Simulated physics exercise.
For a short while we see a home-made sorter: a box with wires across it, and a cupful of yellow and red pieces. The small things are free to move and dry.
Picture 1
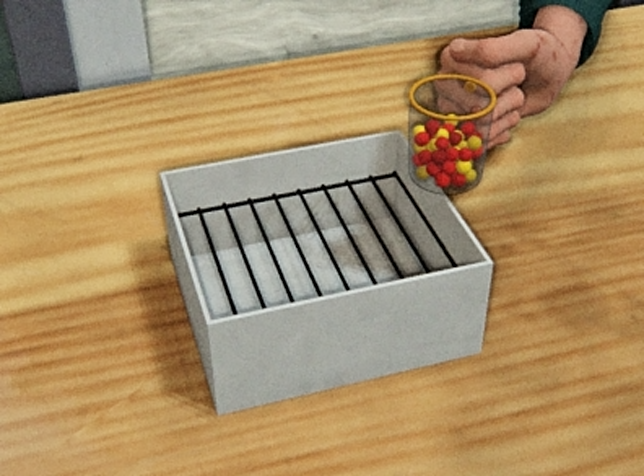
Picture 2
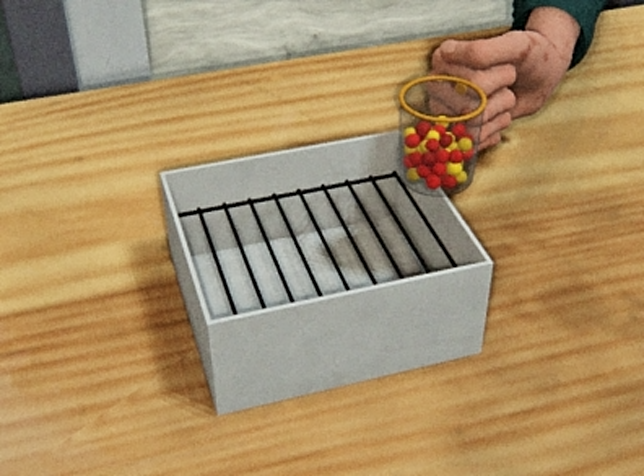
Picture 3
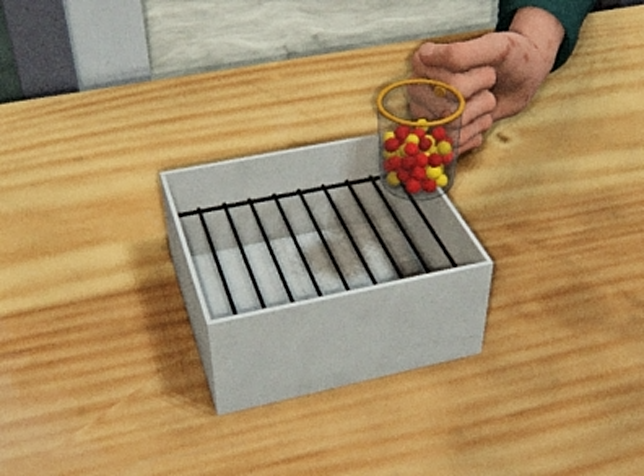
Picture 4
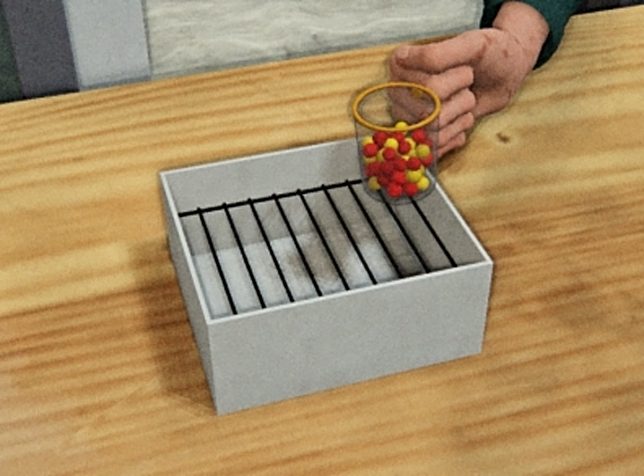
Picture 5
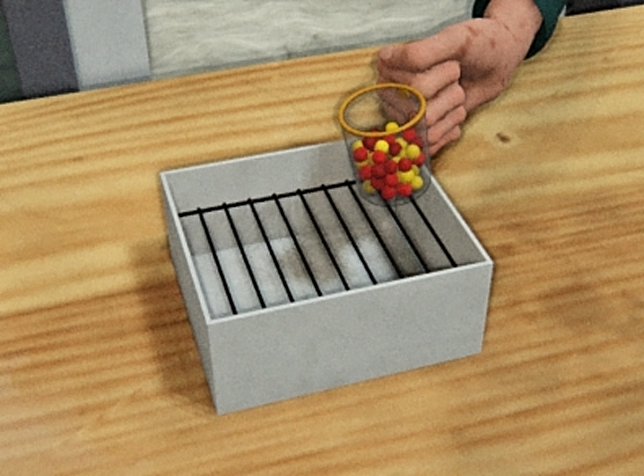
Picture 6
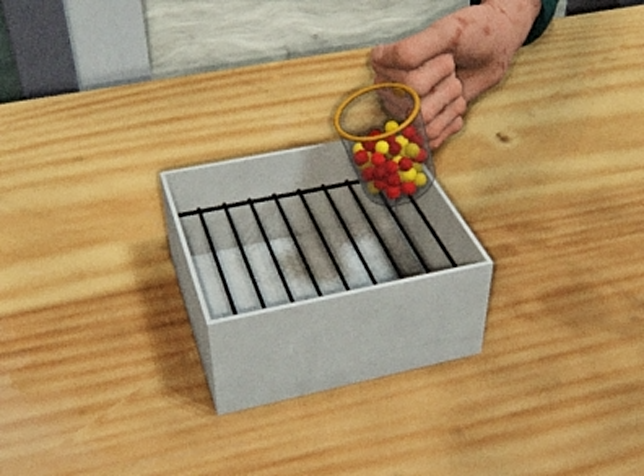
On a wooden table, a hand moved a clear cup of red and yellow pieces leftward over the back edge of a wire-topped box, then tilted it a little to the left.
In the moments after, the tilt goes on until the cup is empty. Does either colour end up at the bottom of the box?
Color yellow: Fallen below. Red: Fallen below.
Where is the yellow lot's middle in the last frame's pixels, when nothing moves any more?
Resting centre: About (296, 295) px.
Then, 0.50 s after the last picture, yellow ones, all in the cup; red ones, all in the cup.
Then, 0.94 s after the last picture, yellow ones, most in the cup, a small part on or over the wires; red ones, nearly all in the cup, a small part on or over the wires.
Then, 1.32 s after the last picture, yellow ones, about a quarter on or over the wires, most under the rack; red ones, about a quarter on or over the wires, most under the rack.
By the end, yellow ones, all under the rack; red ones, all under the rack.
